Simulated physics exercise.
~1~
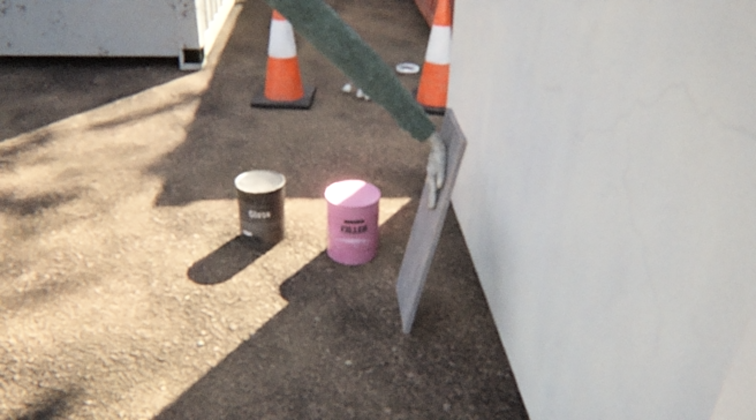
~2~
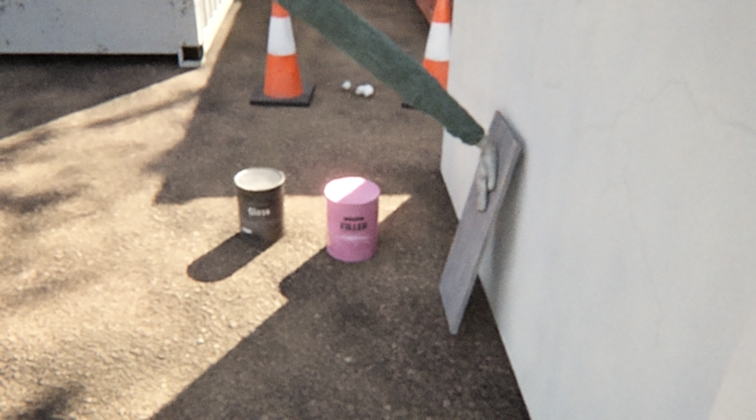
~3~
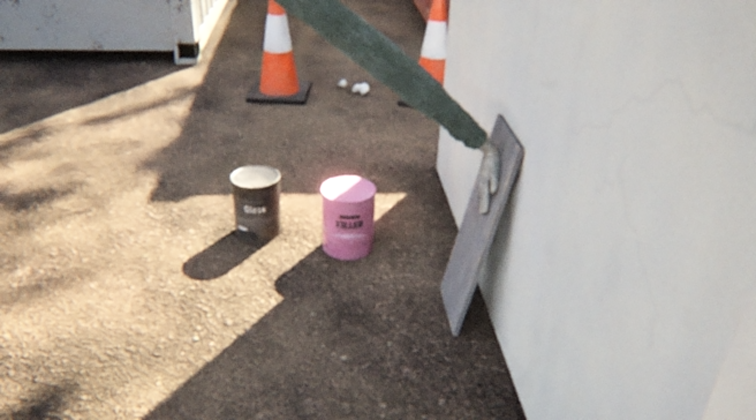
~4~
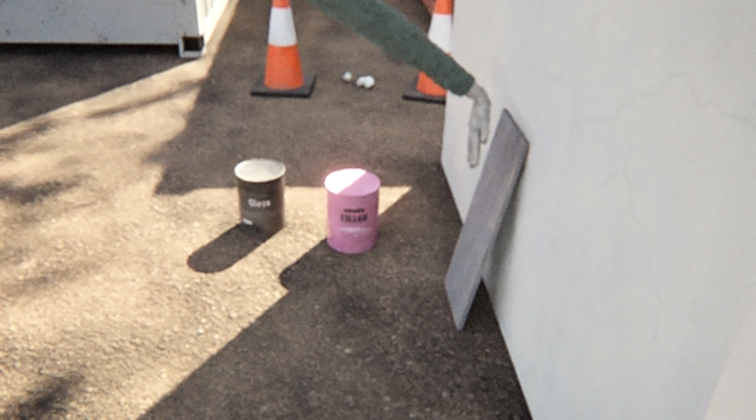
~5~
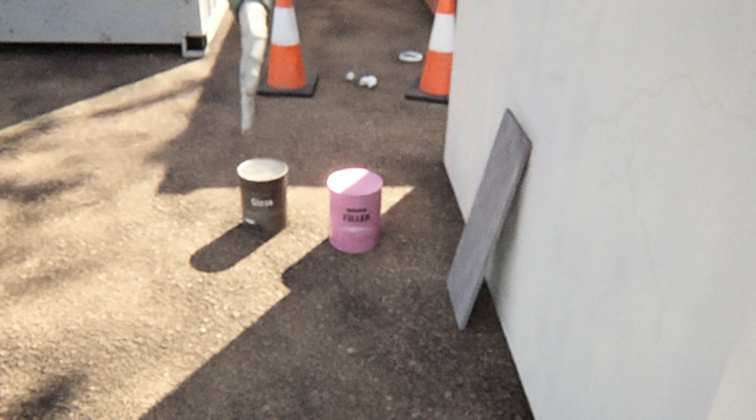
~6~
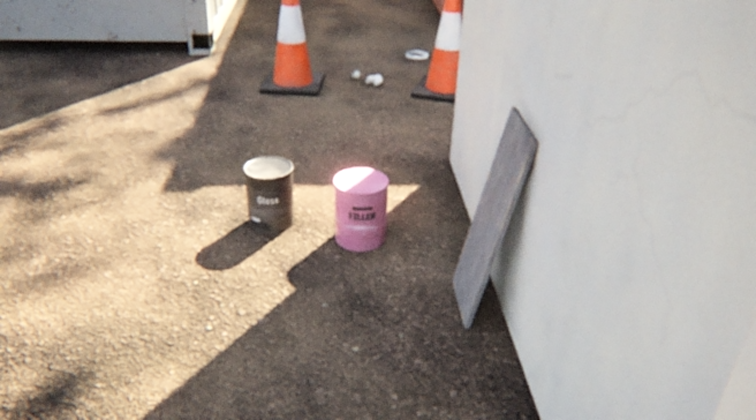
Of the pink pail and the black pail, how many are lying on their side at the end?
None of them are lying on their side at the end. Both the pink pail and the black pail are still standing upright.
